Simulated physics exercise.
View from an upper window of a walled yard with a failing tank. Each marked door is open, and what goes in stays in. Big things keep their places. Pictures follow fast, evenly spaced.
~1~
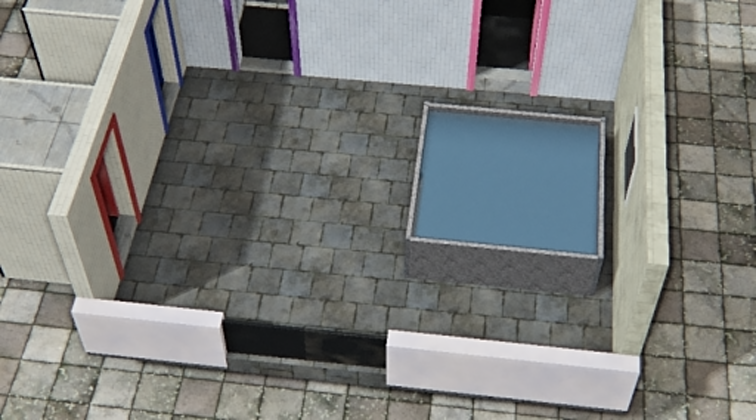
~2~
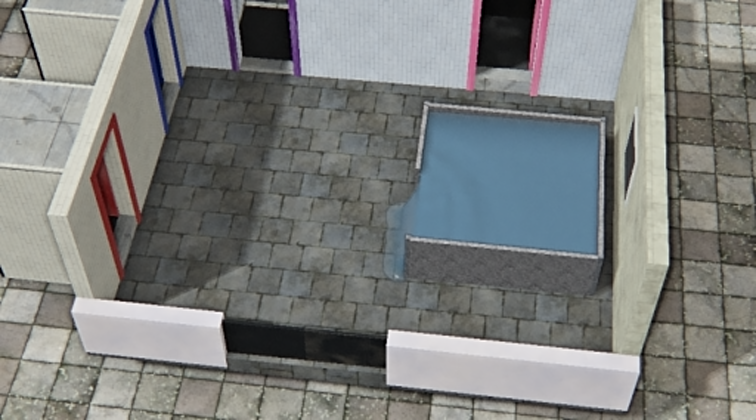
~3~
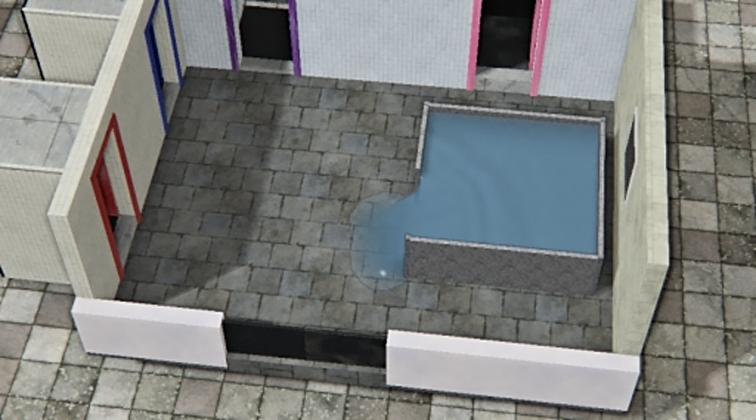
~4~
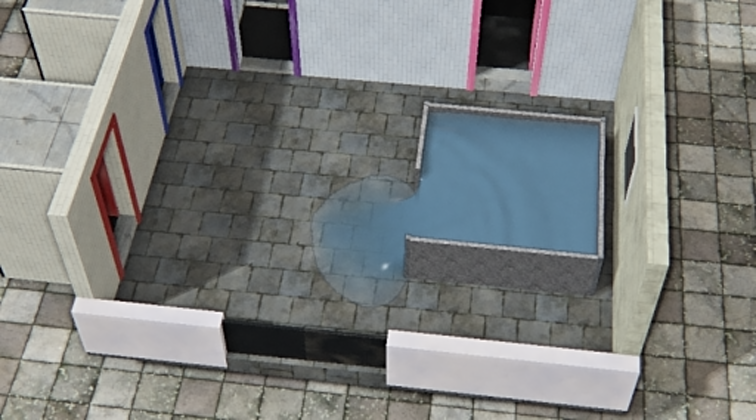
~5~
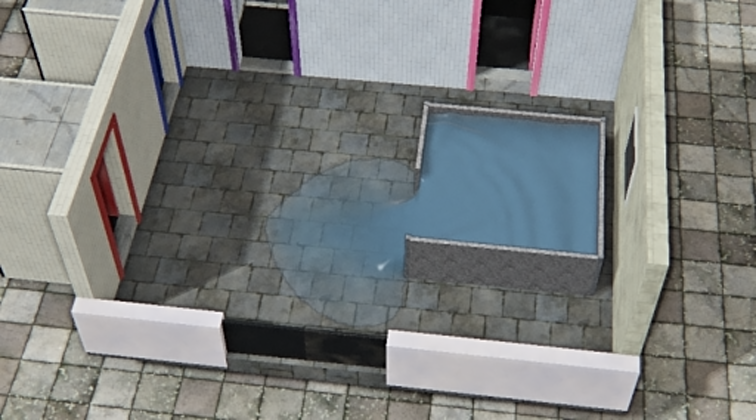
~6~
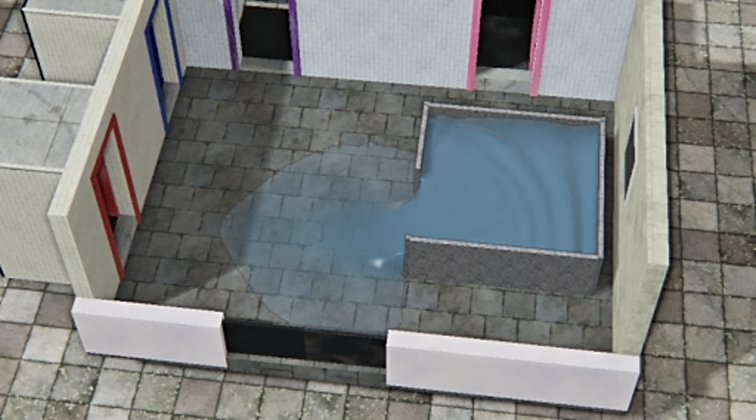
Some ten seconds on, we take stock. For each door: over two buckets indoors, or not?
My prediction: Blue door: More than two buckets; pink door: No more than two buckets; red door: More than two buckets; purple door: More than two buckets.
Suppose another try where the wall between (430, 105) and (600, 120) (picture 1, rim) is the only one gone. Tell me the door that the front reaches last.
The red-painted one.
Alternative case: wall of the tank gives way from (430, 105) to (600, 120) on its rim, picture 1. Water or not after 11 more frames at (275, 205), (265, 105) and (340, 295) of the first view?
One by one: Unsoaked; waterlogged; unsoaked.
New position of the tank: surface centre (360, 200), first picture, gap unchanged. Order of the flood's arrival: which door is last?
Result: The pink door.
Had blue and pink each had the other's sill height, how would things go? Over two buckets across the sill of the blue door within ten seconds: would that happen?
In brief, blue door falls short.
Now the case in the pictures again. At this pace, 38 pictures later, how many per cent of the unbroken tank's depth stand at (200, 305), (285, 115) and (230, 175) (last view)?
About 25, 14 and 18 percent, in that order.
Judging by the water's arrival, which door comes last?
Result: The one in pink.
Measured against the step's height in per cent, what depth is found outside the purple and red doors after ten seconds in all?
Around 240 in a hundred for the first and 90 in a hundred for the second.
A moment on, water covers 50 % of the floor; the blue door not reached, the pink door not reached, the red door under two buckets in, the purple door not reached.
Next, water covers 55 % of the floor; the blue door under two buckets in, the pink door not reached, the red door over two buckets in, the purple door wet at the sill, nothing in.
Then, water covers 60 % of the floor; the blue door over two buckets in, the pink door not reached, the red door far over two buckets in, the purple door under two buckets in.
Later, water covers 90 % of the floor; the blue door far over two buckets in, the pink door wet at the sill, nothing in, the red door far over two buckets in, the purple door far over two buckets in.
In the end, water covers 100 % of the floor; the blue door far over two buckets in, the pink door wet at the sill, nothing in, the red door far over two buckets in, the purple door far over two buckets in.
